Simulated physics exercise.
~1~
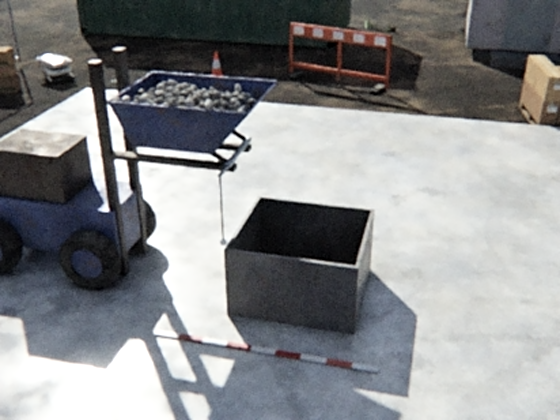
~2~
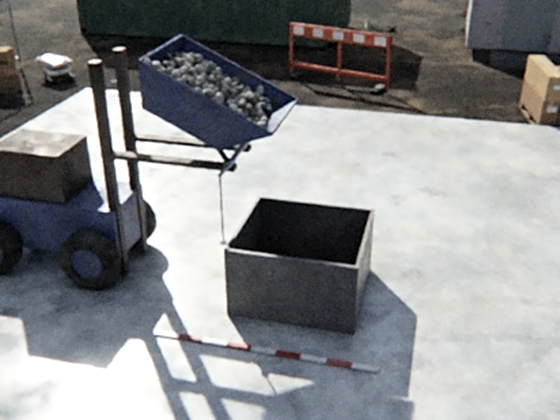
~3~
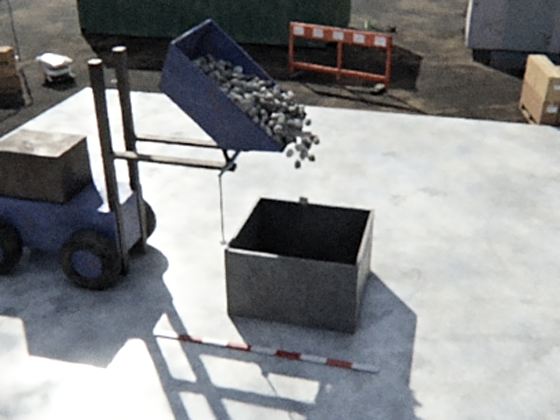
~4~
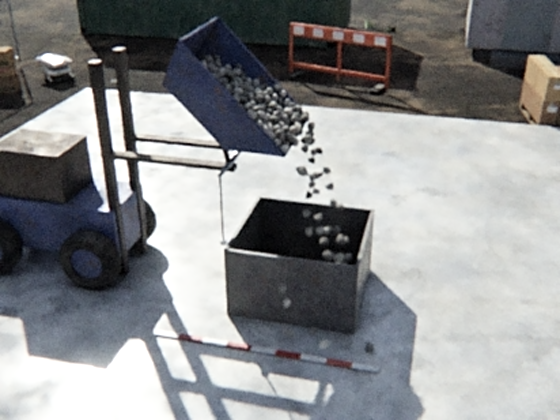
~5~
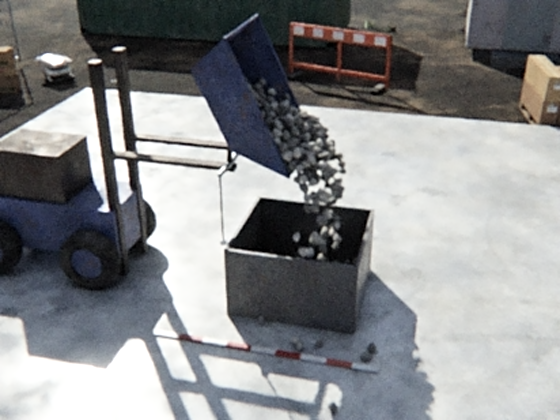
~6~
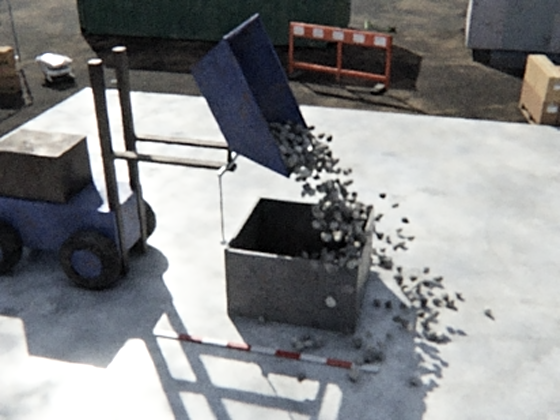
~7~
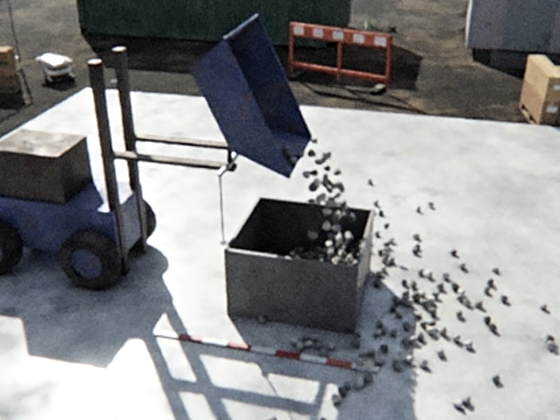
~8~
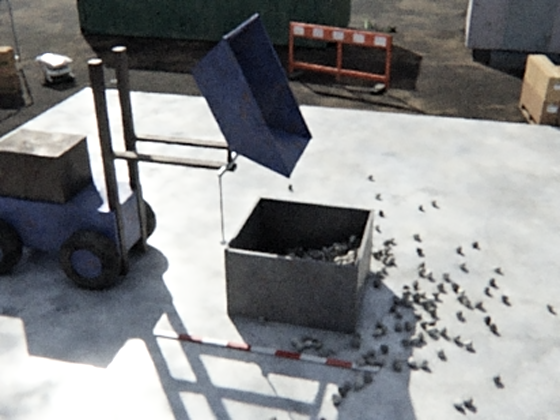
A blue skip heaped with grey stones sits raised on the arms of a blue fork truck at the left of a sunlit pale yard, seen from above, with an open grey bin to its right. A red-and-white staff lies in front, and an orange barrier stands behind. The skip tips rightward, and a few stones slide over its lip. It pauses, then tilts more steeply, pouring a thick stream into the bin, while some stones scatter across the ground beyond. Finally the emptied skip hangs still, with most stones in the bin and the rest strewn to the right.
